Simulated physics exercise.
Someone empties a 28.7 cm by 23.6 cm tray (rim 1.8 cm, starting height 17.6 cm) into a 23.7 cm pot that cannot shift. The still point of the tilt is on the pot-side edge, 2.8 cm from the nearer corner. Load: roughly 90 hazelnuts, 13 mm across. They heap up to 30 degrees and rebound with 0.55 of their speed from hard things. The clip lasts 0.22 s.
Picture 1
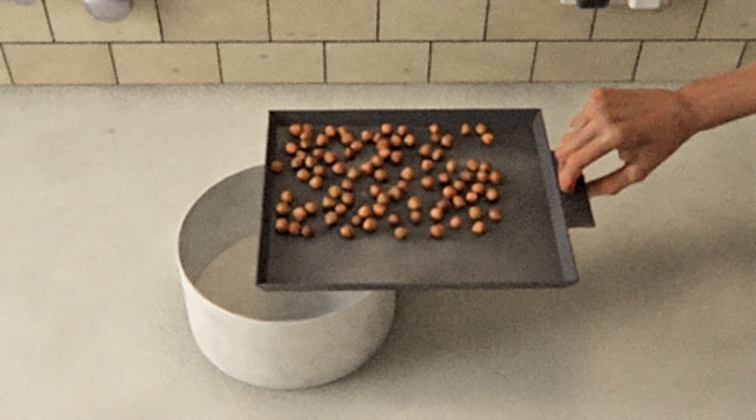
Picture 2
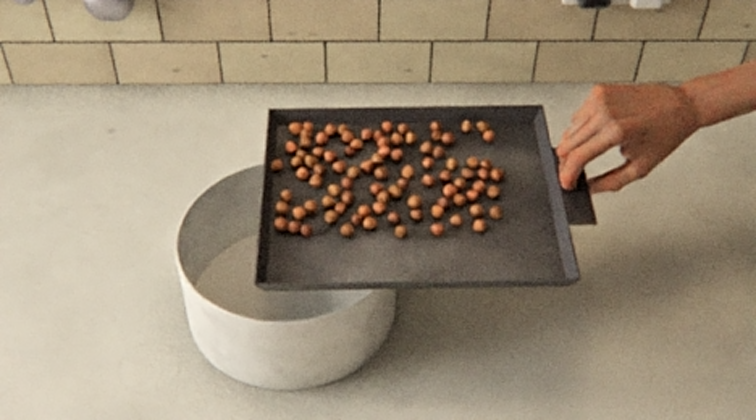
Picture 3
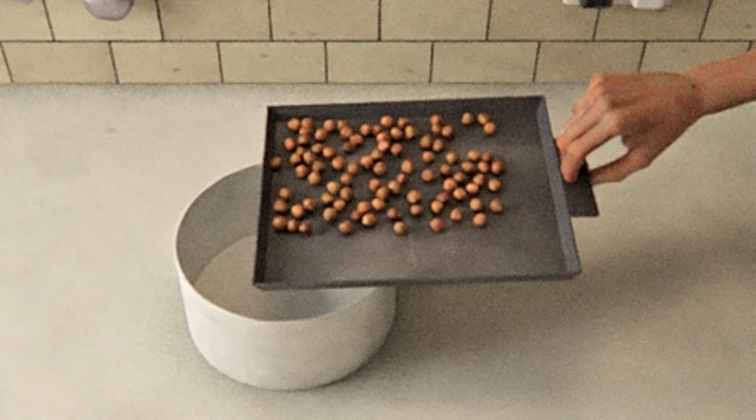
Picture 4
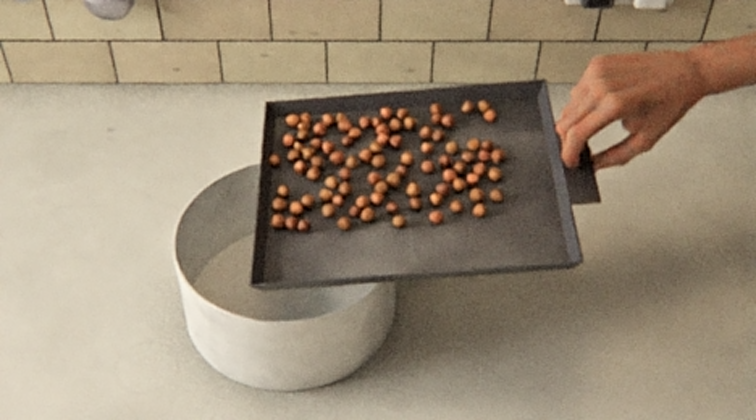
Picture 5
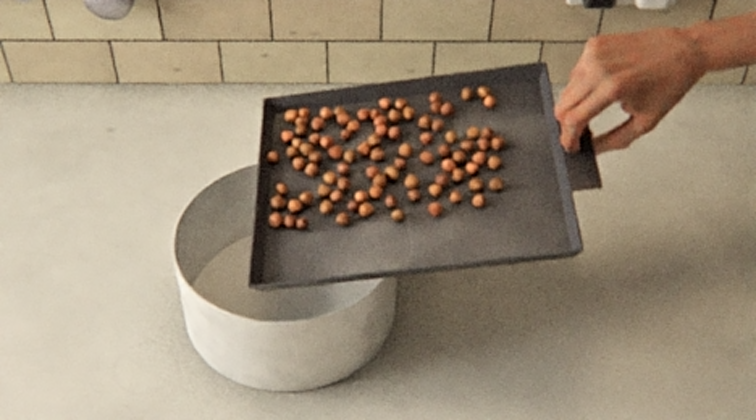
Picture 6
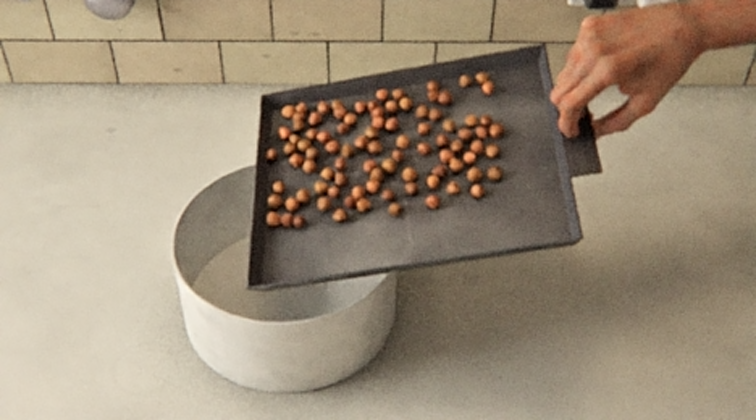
To begin with, a hand at the right grips a dark tray scattered with small round brown nuts, held nearly level above a pale round pot on a counter. The hand then raises the tray's right side gradually, slanting it down toward the left, while the nuts stay spread across its surface.
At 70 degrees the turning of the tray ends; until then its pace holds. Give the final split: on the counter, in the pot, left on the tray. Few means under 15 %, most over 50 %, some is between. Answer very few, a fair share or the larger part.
On the counter: The larger part; in the pot: A fair share; left on the tray: Very few.
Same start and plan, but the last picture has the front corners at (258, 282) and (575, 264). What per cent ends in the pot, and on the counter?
Pot 0, counter 100.
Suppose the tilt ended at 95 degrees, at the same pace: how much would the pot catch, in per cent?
It would be near 35 per cent.
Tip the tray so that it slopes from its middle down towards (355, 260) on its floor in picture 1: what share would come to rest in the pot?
About 0 per cent.
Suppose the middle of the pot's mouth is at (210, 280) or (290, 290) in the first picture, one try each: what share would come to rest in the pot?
About 100 and 95 per cent.
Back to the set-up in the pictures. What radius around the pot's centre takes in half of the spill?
Roughly 24 cm.
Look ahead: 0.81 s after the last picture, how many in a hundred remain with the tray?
About 20 per cent.
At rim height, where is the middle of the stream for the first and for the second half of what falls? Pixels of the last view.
At about (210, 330), then at (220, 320).
Then, 0.30 s after the last picture, tilt 42 degrees; the tray holds 100 %, the pot 0 %.
Then, 0.50 s after the last picture, tilt 61 degrees; the tray holds 80 %, the pot 0 %.
Then, 0.81 s after the last picture, tilt 70 degrees; the tray holds 20 %, the pot 20 %.
In the end, counter 65 %, pot 35 %, tray 0 %.
